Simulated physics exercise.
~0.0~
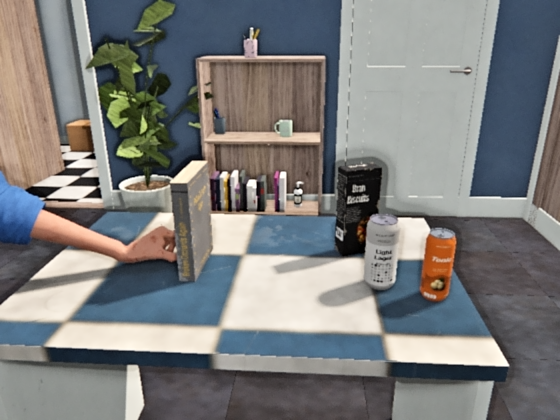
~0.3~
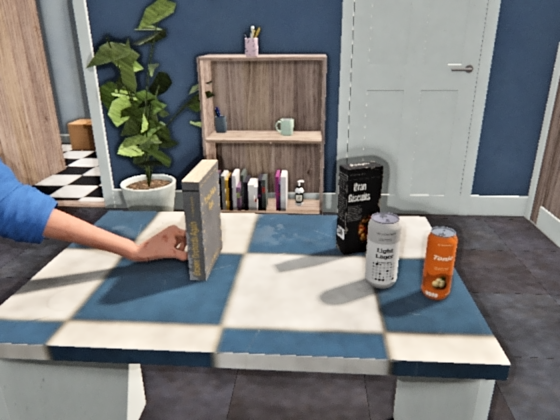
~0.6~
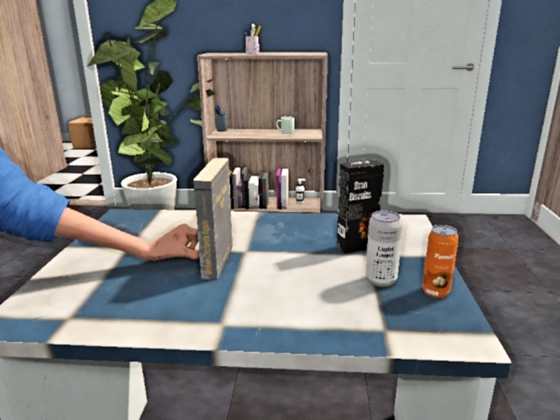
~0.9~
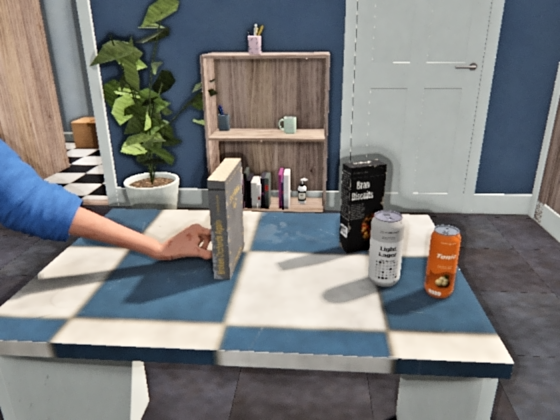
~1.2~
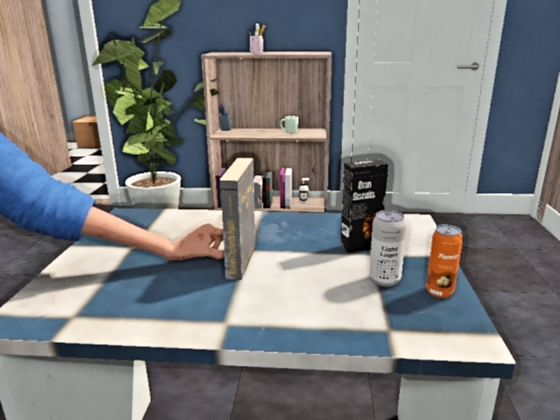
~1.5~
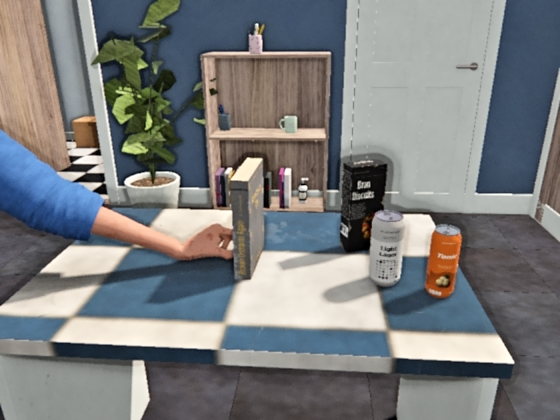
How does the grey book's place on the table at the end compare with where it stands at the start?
At the end the grey book stands further to the right than at the start, nearer to the black packet and the two cans.
